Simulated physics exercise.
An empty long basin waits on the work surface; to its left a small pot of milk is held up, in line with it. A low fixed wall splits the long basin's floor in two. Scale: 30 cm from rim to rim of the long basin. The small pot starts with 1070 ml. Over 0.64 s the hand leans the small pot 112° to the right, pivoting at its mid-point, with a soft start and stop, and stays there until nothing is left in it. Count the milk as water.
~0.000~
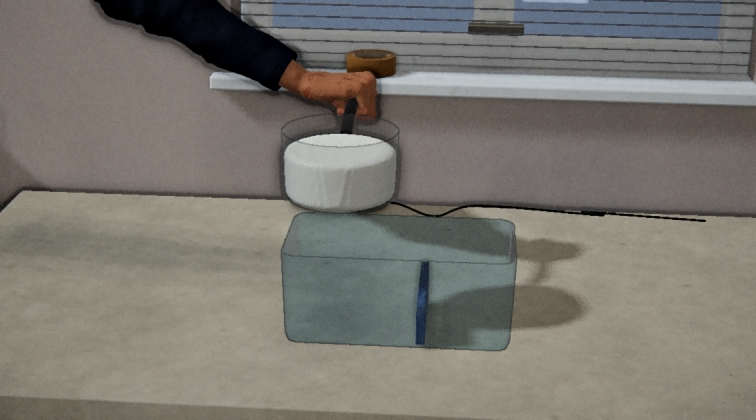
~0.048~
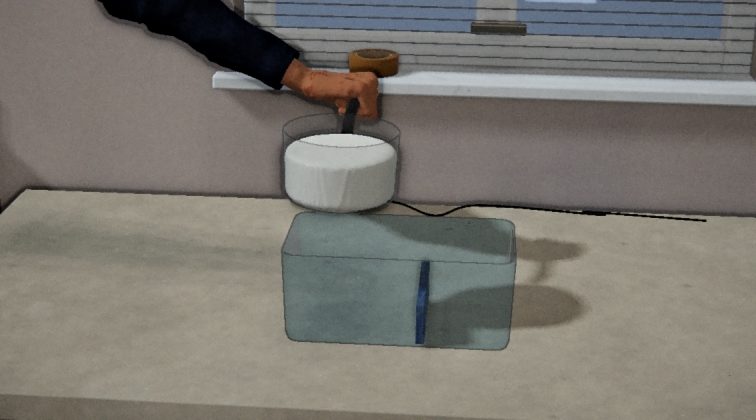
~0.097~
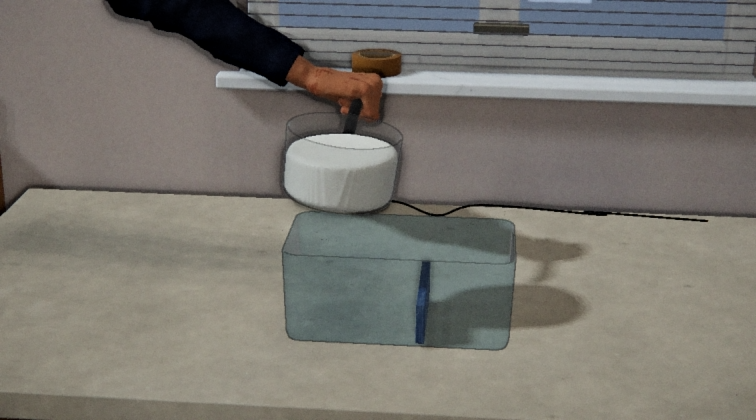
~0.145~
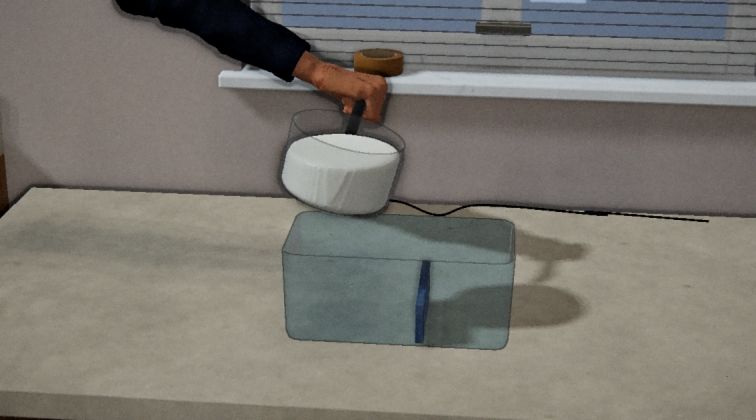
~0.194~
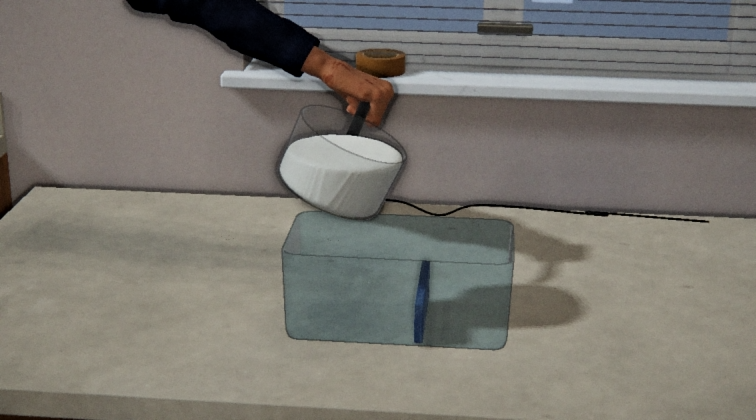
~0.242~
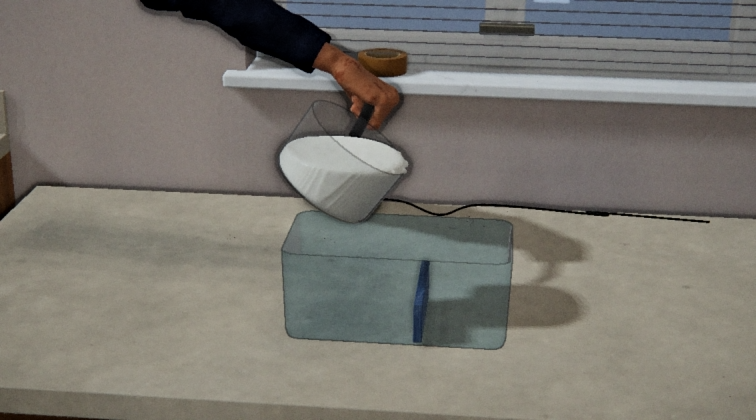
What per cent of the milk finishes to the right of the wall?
About 40 per cent.
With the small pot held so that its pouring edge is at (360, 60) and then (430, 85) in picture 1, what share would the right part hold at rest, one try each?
First 15, then 70 per cent.
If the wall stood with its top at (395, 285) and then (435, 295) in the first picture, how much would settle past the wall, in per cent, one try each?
In turn about 80 and 35 per cent.
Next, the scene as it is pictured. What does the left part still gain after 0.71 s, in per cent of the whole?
Some 14 per cent.
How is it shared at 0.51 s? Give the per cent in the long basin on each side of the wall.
Near 12 on the left, 28 on the right.
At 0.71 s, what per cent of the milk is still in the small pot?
Some 6 per cent.
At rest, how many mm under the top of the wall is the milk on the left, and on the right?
Some 34 mm on the left and 32 mm on the right.
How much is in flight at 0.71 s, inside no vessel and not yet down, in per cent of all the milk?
Near 9 in a hundred.
After 0.51 s the tilt is 101° and 33 per cent is still to pour, 11 is left of the wall and 28 right of it.
After 0.71 s the tilt is 112° and 6 per cent is still to pour, 45 is left of the wall and 40 right of it.
After 0.92 s the tilt is 112° and 0 per cent is still to pour, 57 is left of the wall and 40 right of it.
After 1.14 s the tilt is 112° and 0 per cent is still to pour, 58 is left of the wall and 40 right of it.
In the end 58 per cent lies left of the wall, 40 right of it and 2 outside.
